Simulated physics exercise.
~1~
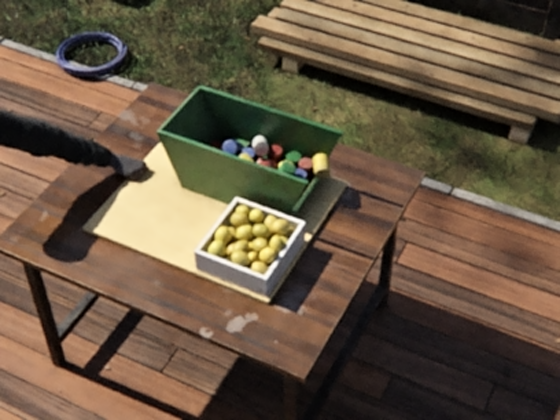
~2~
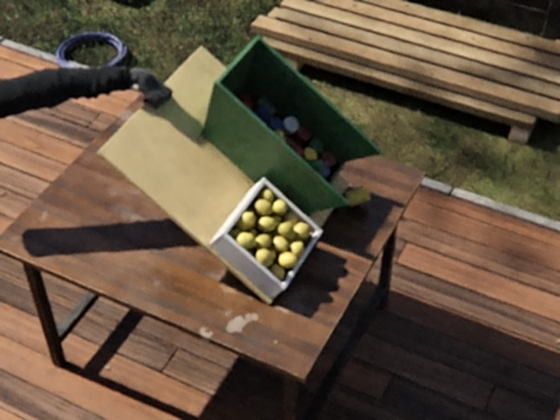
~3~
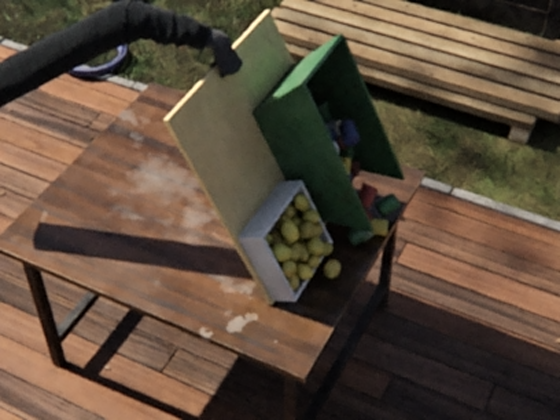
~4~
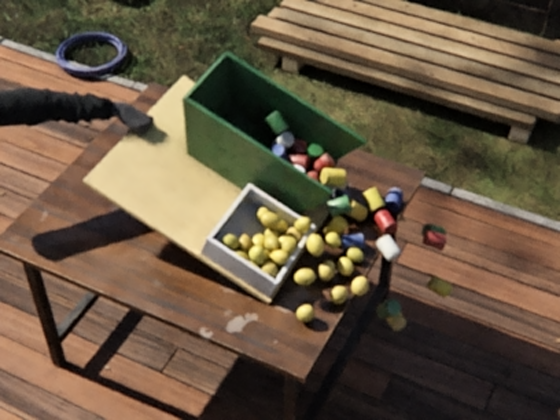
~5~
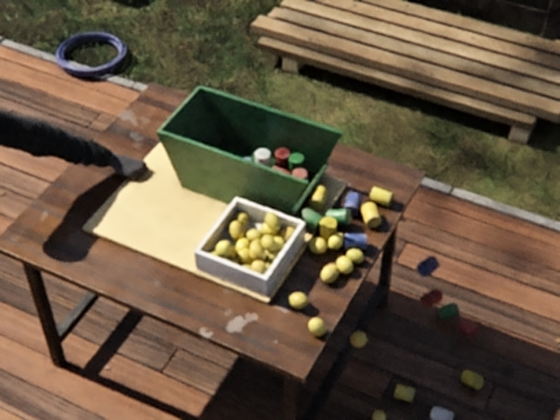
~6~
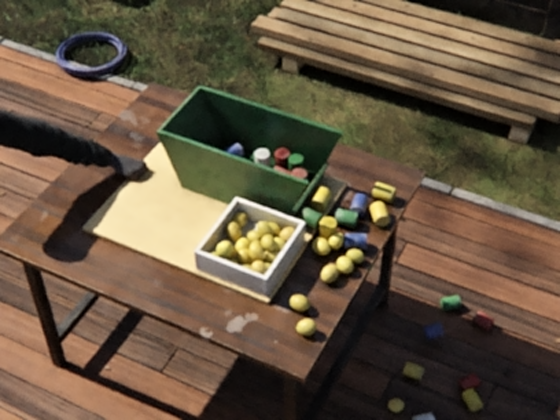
On a wooden deck, a dark-sleeved arm tips and lowers a board, spilling jars and lemons.
